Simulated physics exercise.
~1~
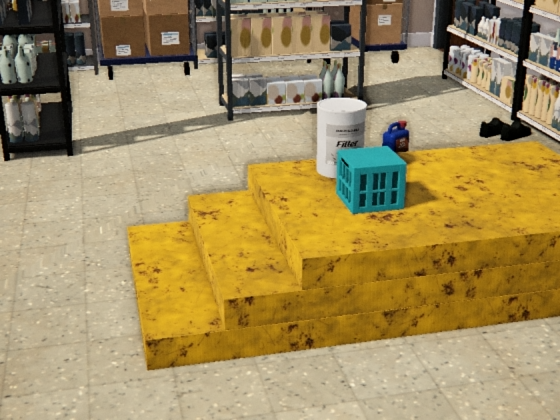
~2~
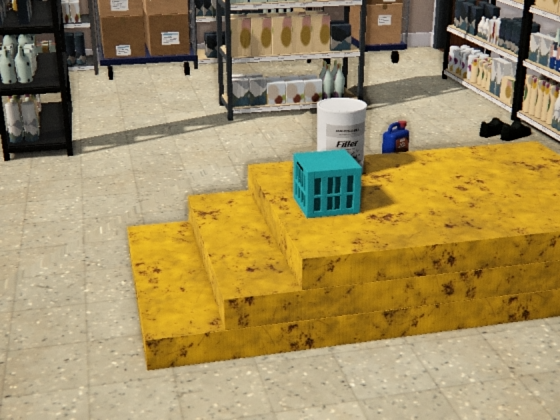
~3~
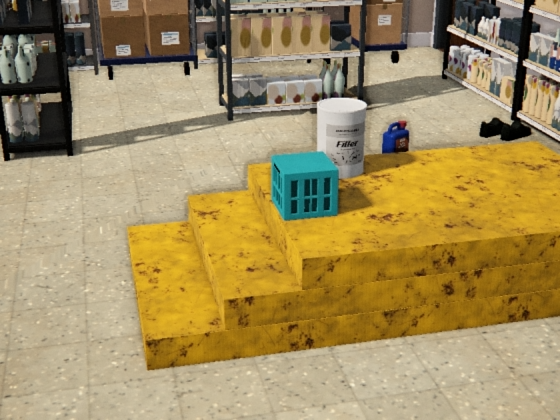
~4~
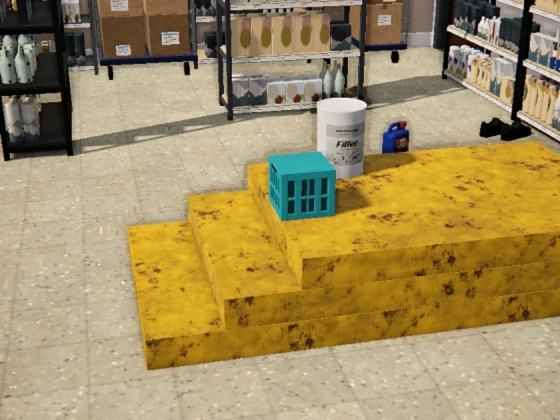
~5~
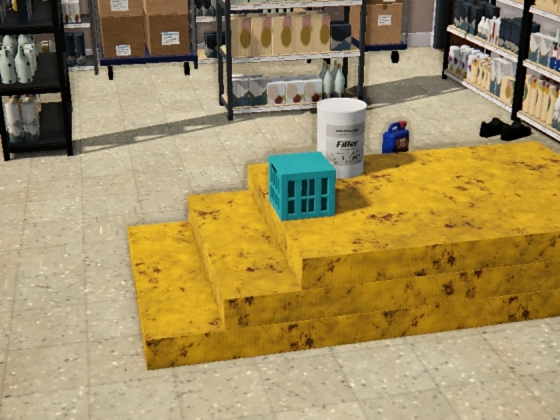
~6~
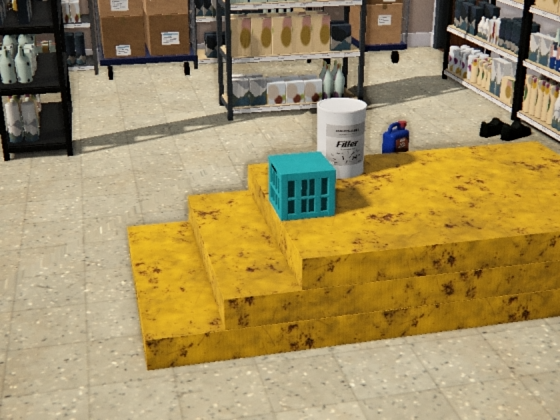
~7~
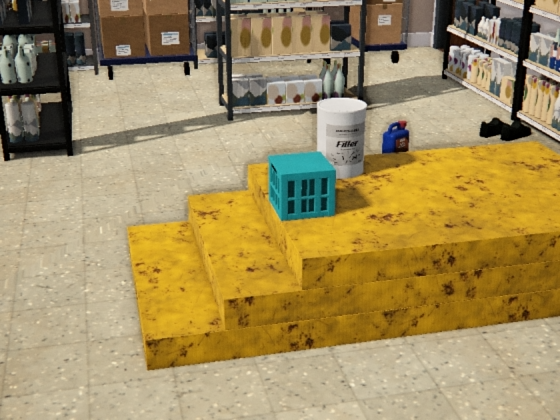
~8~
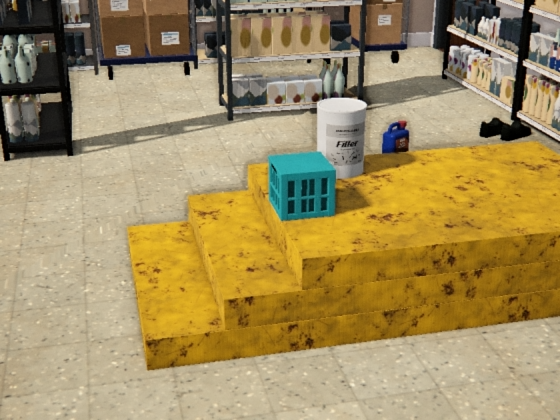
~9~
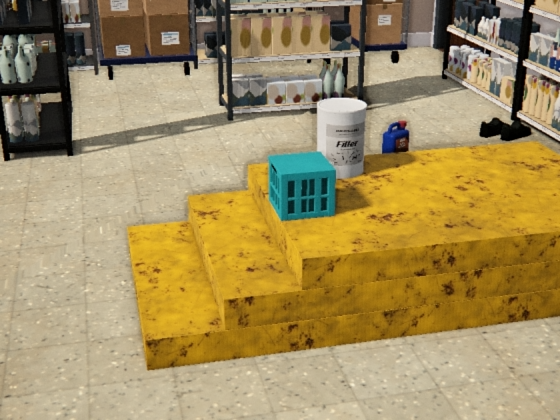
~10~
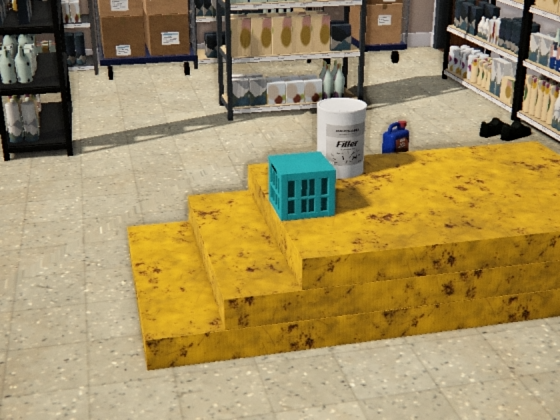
The turquoise crate slides left along the yellow landing and stops before the steps.
